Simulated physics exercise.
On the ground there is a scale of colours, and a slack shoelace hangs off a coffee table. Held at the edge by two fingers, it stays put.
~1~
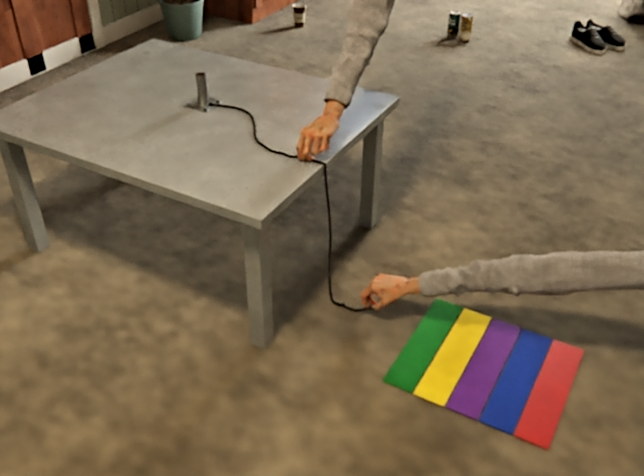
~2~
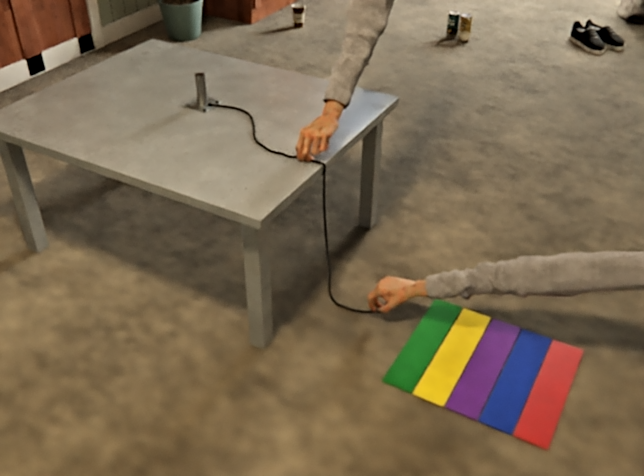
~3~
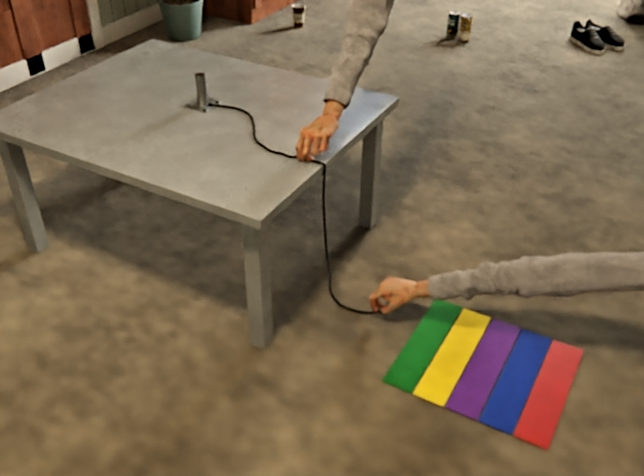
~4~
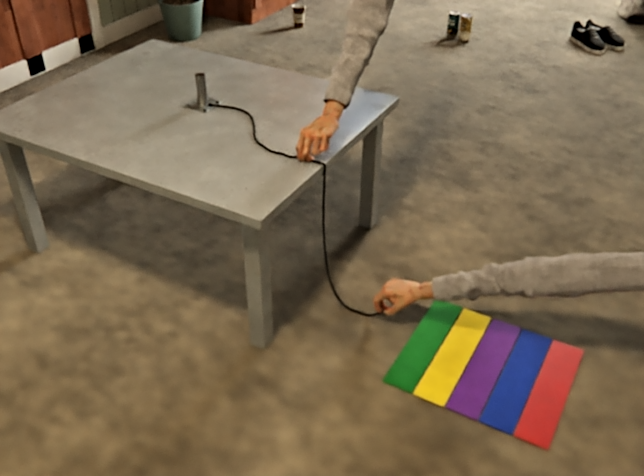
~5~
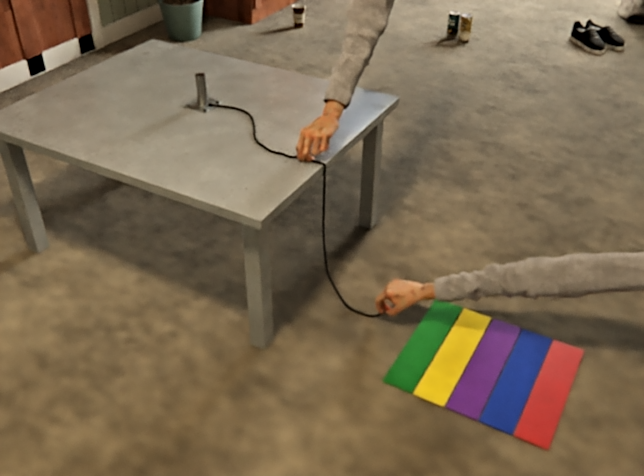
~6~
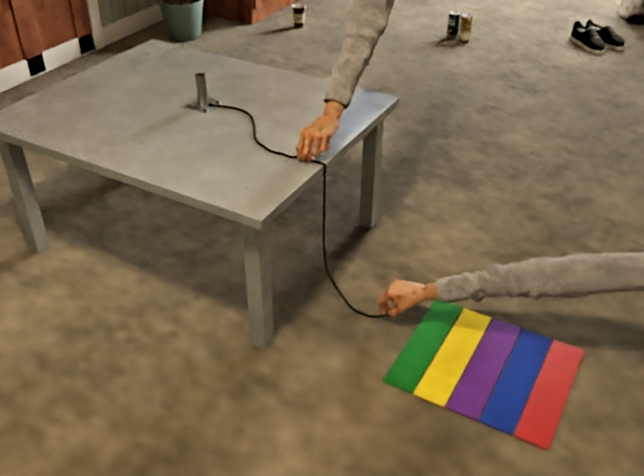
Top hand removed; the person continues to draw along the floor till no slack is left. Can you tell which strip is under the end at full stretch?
Yes, the purple one.
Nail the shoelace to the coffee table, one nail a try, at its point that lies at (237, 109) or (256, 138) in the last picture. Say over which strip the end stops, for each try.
One at a time: Purple and yellow.
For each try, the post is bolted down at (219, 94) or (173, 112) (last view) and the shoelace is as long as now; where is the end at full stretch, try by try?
Approx. (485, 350); approx. (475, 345).
A little later, end near (431, 329); over green.
Next, end near (467, 343); over yellow.
When it is tight, end near (489, 351); over purple. The purple one.
